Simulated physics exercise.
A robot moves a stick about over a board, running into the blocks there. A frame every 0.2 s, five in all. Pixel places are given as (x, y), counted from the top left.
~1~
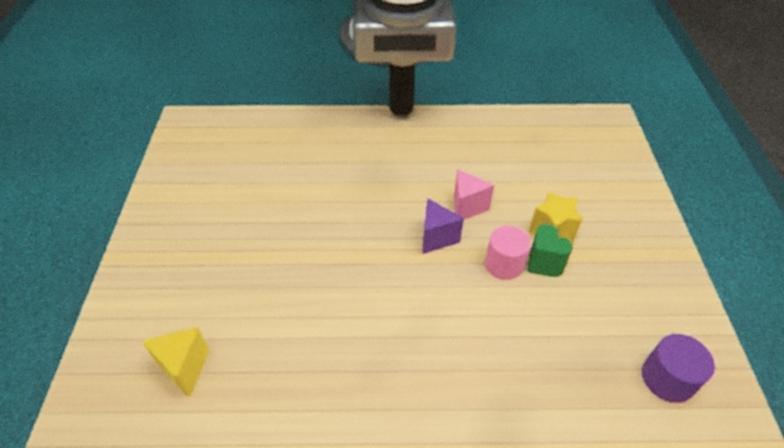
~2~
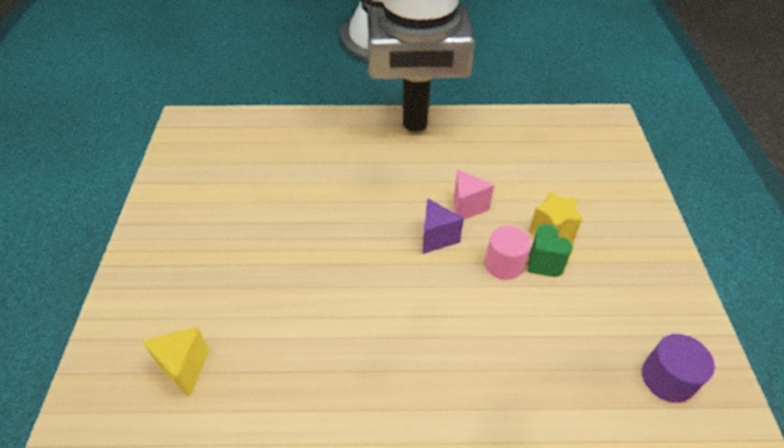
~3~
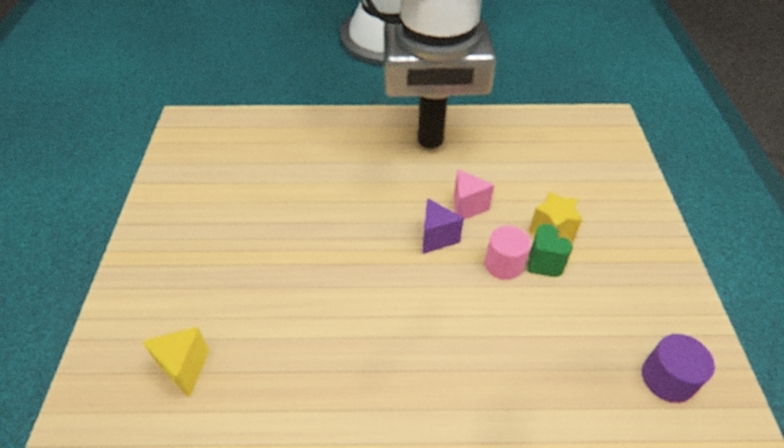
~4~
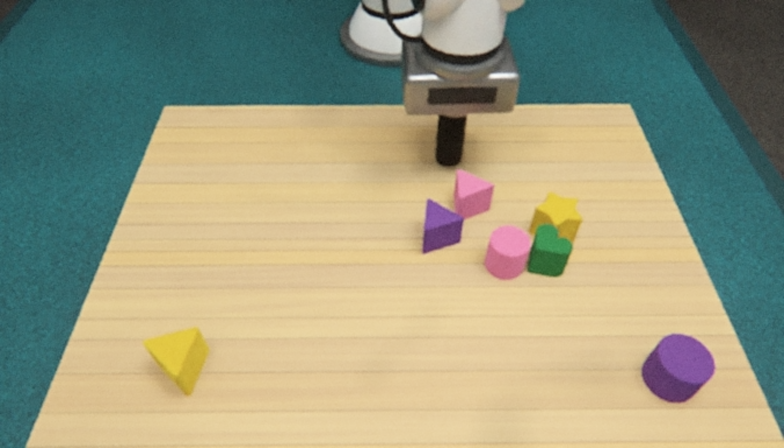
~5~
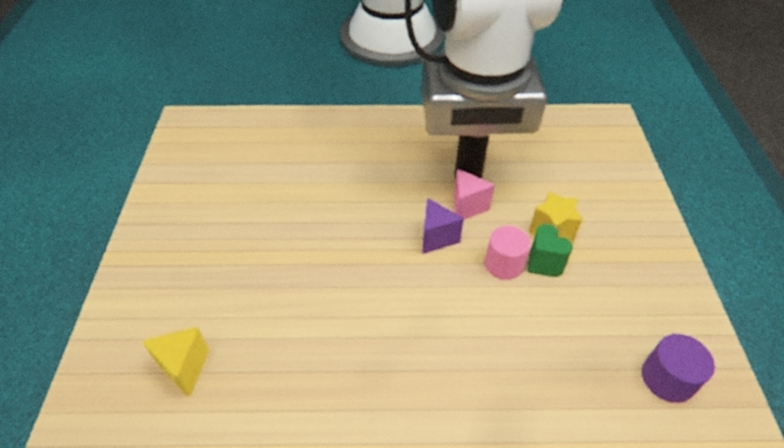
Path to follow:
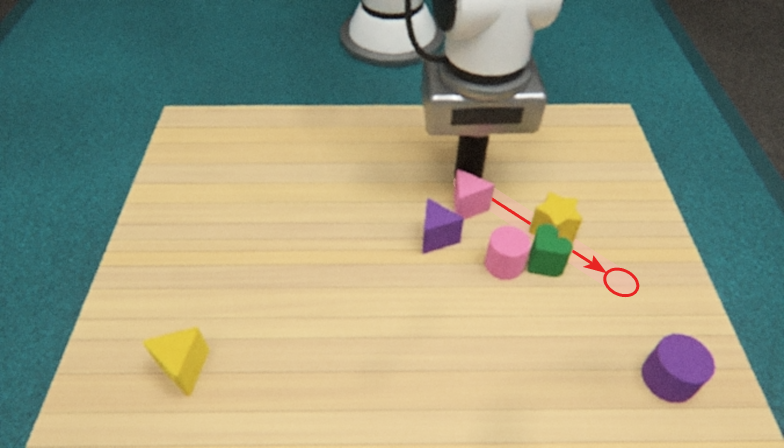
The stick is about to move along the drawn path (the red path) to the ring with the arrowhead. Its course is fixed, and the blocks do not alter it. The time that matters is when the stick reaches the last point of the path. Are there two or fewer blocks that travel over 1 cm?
I believe so.
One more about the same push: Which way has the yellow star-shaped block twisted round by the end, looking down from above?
My answer: Anticlockwise.
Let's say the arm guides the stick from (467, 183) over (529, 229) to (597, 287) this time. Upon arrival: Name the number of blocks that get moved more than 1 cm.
That push would leave two blocks displaced by more than about 1 cm.
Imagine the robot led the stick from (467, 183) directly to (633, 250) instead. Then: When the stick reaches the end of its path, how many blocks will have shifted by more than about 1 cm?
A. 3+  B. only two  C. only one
(C)
Path on the board, in a line from (467, 183) to (621, 282).
What follows on the original path. One third of the way, stick (515, 207); nothing pushed yet.
Two thirds of the way, stick (568, 240); yellow star-shaped block (608, 234).
At the end, stick (625, 276); pink three-sided block in place; yellow star-shaped block (671, 268), turned 20° anticlockwise.
